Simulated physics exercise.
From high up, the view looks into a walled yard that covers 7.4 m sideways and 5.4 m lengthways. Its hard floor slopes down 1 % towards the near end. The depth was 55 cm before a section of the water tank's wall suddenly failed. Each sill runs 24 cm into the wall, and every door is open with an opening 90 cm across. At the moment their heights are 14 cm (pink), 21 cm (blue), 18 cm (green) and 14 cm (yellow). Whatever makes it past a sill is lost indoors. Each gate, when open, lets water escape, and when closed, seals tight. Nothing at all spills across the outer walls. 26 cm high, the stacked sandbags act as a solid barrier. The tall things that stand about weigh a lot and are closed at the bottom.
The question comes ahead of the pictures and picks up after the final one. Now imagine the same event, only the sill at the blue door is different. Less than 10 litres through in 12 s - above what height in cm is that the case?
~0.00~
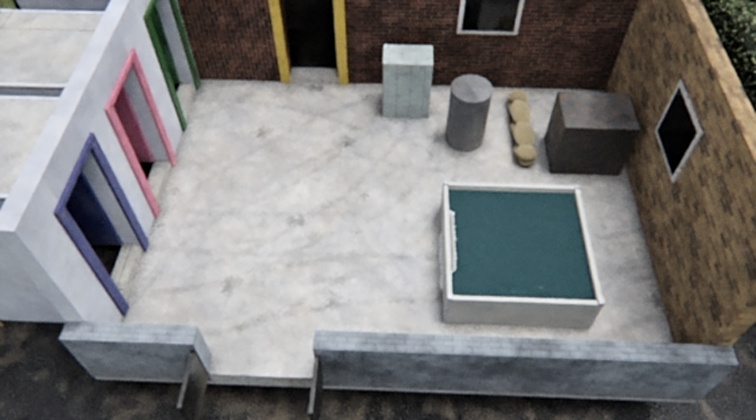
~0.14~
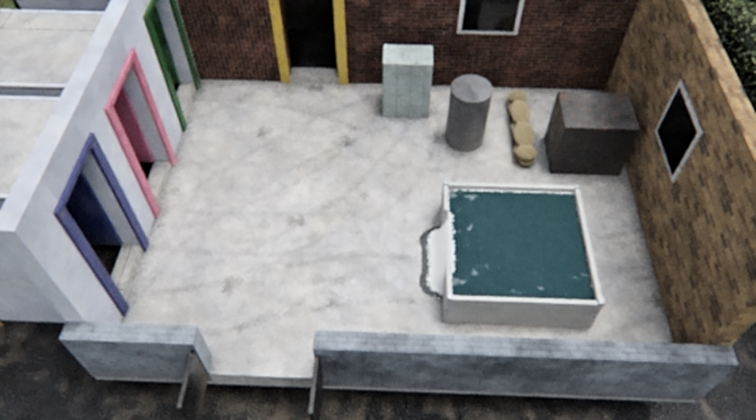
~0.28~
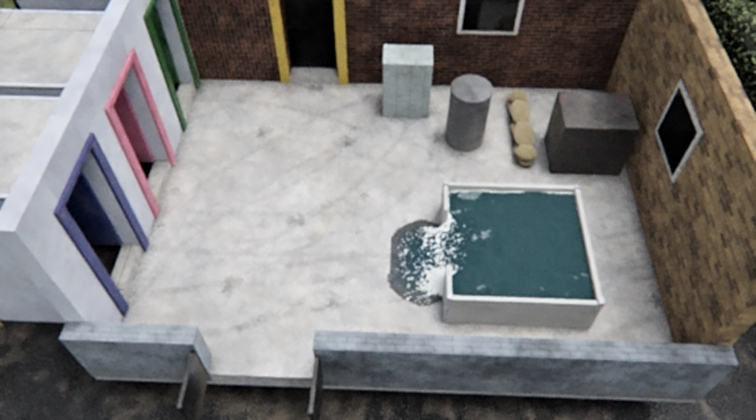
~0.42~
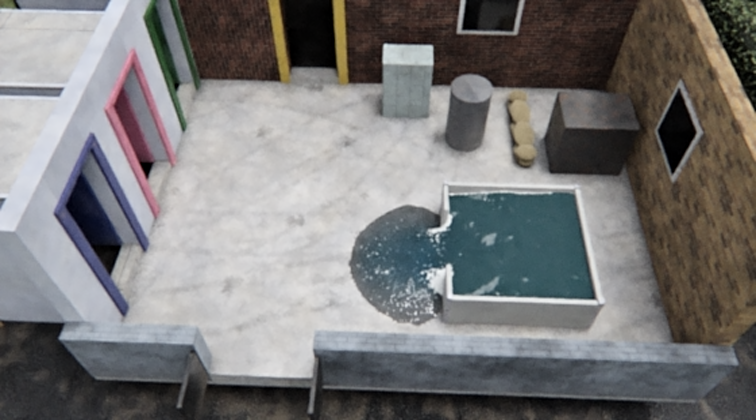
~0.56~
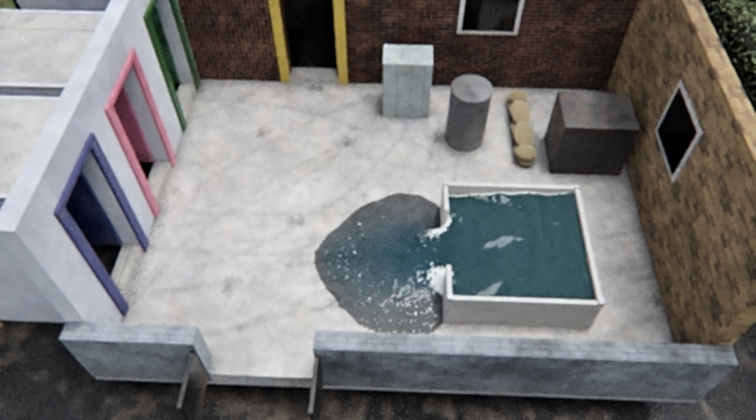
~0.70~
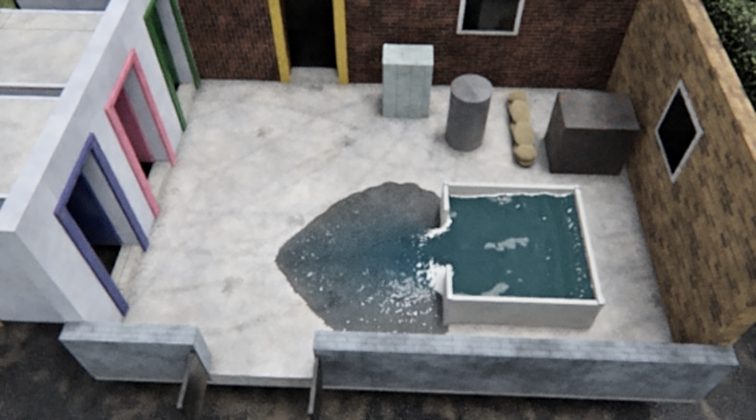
Above about 14.5 cm.
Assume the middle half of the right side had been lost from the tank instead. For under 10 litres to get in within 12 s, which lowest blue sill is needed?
Then it needs around 8.0 cm.
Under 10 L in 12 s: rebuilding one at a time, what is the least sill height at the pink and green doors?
Roughly 11.5 cm at pink and 7.5 cm at green.
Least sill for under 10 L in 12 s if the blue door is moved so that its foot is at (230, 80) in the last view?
Roughly 9.5 cm.
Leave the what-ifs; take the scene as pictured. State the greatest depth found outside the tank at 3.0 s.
Max depth: About 24 cm.
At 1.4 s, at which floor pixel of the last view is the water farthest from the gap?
Lab note: Front tip approx. (151, 271).
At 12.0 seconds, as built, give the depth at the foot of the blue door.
Lab note: Depth approx. 6.5 cm.
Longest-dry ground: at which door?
Final door: Yellow.
After 1.4 s water covers 30 % of the floor, deepest (33 cm) near (440, 259); it has not reached the blue door.
After 3.0 s water covers 50 % of the floor, deepest (24 cm) near (126, 353); 19 cm at the blue door, 0 litres in over its 21 cm sill.
After 12.0 s water covers 80 % of the floor, deepest (8 cm) near (112, 352); 6 cm at the blue door, 0 litres in over its 21 cm sill.
At the blue door as built, the water arrived by 1.5 s and peaked near 19 cm at 3.0 s.
Run again over the same 12 s with other heights there, 18 litres in over 13 cm, 1 litre over 17.5 cm. The limit of 10 litres is kept from about 14.5 cm up.
